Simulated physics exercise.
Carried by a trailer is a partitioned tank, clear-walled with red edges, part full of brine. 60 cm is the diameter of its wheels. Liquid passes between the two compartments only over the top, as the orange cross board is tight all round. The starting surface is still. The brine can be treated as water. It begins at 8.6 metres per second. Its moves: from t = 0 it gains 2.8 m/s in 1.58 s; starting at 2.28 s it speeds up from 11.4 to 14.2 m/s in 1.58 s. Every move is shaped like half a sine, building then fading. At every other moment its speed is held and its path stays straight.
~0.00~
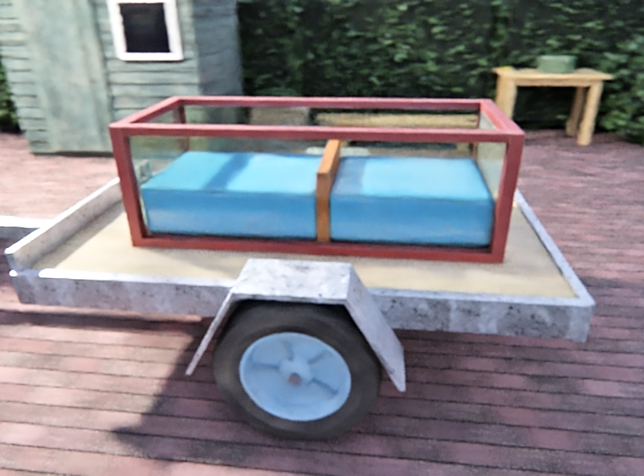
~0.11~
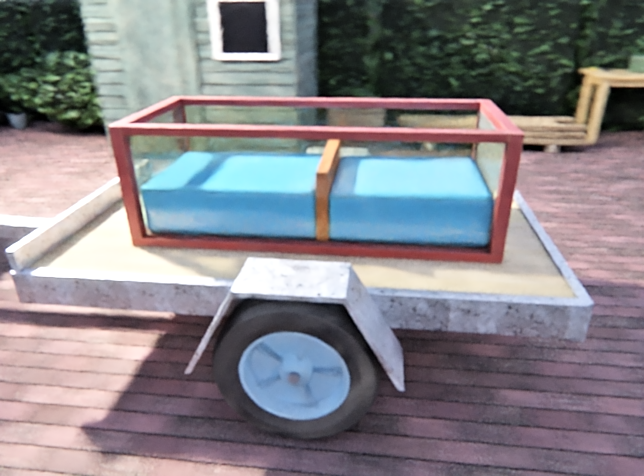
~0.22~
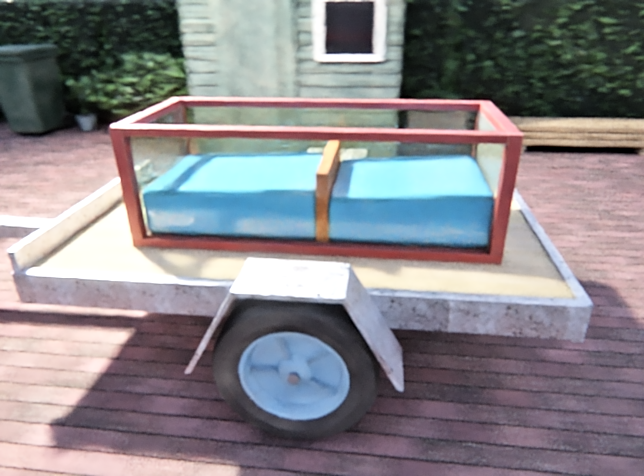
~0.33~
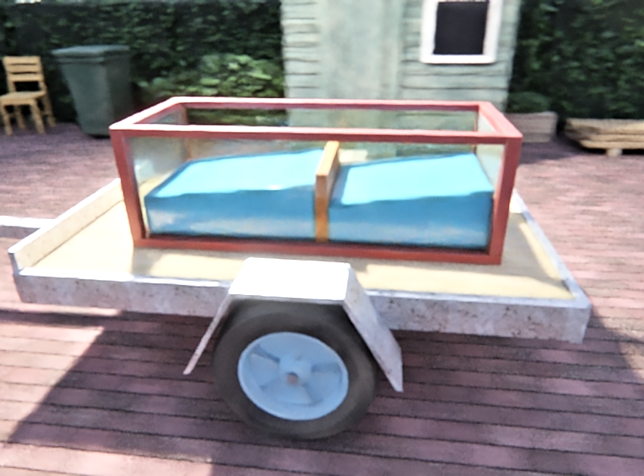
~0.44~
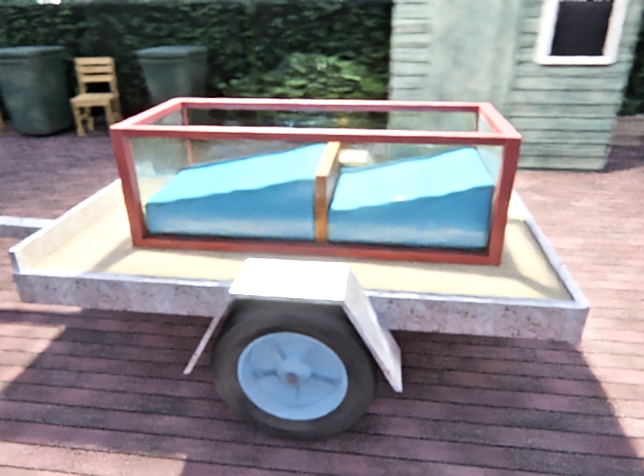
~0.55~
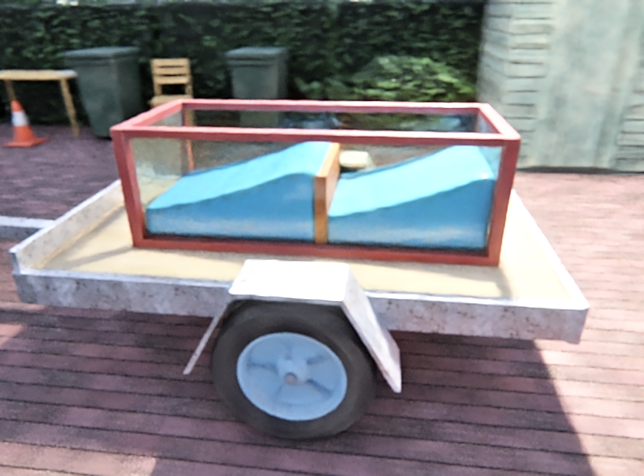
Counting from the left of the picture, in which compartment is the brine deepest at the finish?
In the second compartment.
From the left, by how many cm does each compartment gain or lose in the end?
Going from the left, it's 2 down and then 2 up.
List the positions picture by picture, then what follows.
In the first frame, levels, left to right, (230, 183), (410, 188); board top at (322, 174); the front is on the left, levels are read along the near wall; a wheel hub at (293, 386).
In the second frame, levels, left to right, (230, 182), (410, 188).
In the third frame, levels, left to right, (230, 184), (409, 190).
In the fourth frame, levels, left to right, (230, 183), (409, 189).
In the fifth frame, levels, left to right, (230, 185), (408, 191).
In the sixth frame, levels, left to right, (230, 188), (408, 194); a wheel hub at (289, 386).
After 1.55 s the compartments hold 21, 24 cm, left to right.
After 2.85 s the compartments hold 21, 24 cm, left to right.
After 4.35 s the compartments hold 20, 24 cm, left to right.
After 6.84 s the compartments hold 20, 24 cm, left to right.
